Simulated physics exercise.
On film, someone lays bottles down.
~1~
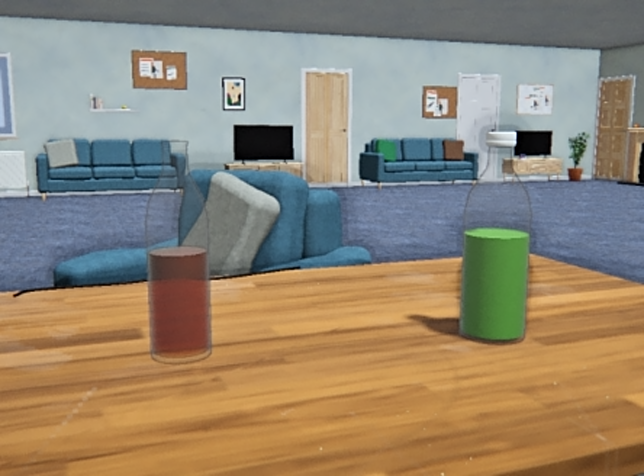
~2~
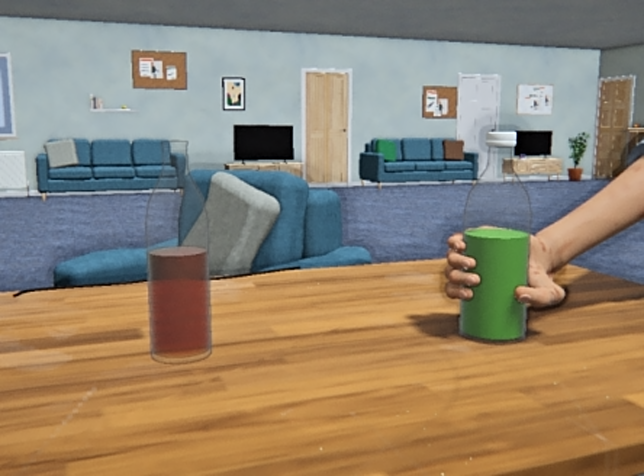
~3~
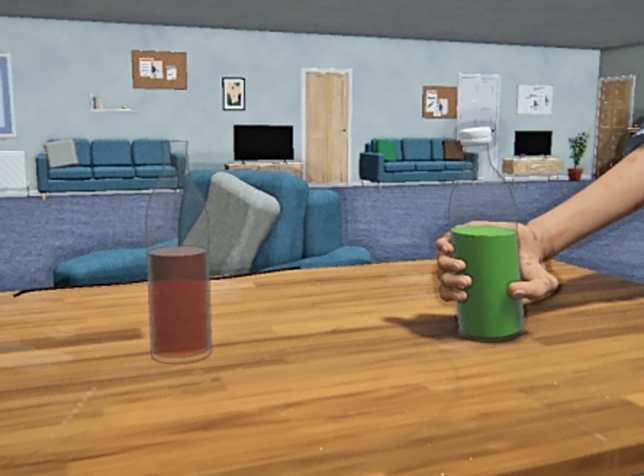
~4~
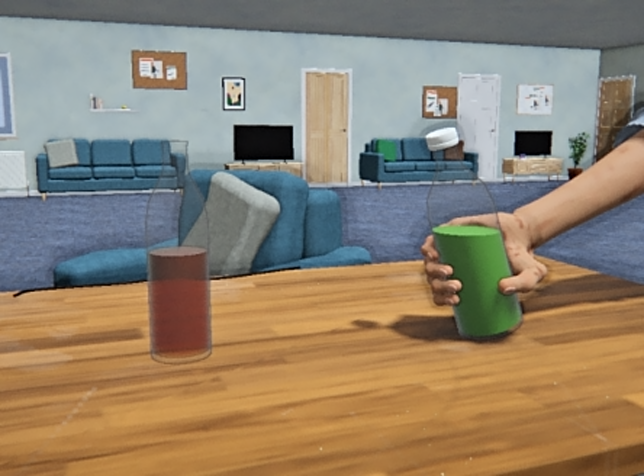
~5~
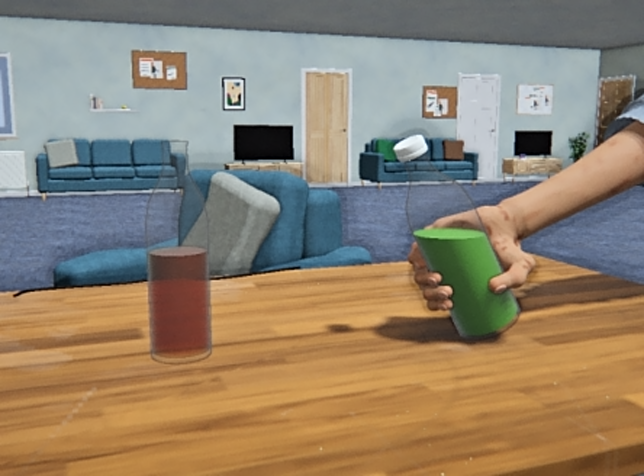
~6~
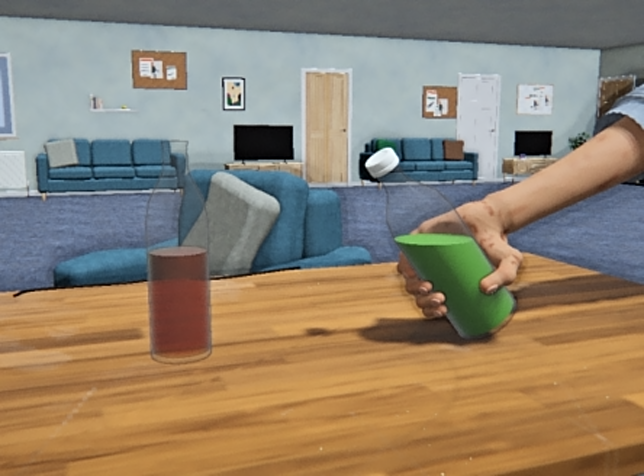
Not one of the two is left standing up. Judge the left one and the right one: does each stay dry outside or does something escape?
Left: Something escapes. Right: Stays dry.
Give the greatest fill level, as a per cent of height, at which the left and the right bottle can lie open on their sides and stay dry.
Around 24 percent for the first, 26 percent for the second.
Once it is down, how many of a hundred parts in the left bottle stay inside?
50 %, roughly.
Shortly, the right bottle is nearly down; right bottle, no leak.
Then, the right bottle lies flat; right bottle, no leak.
At the finish, both lie flat; right bottle, no leak; left bottle, it leaks.
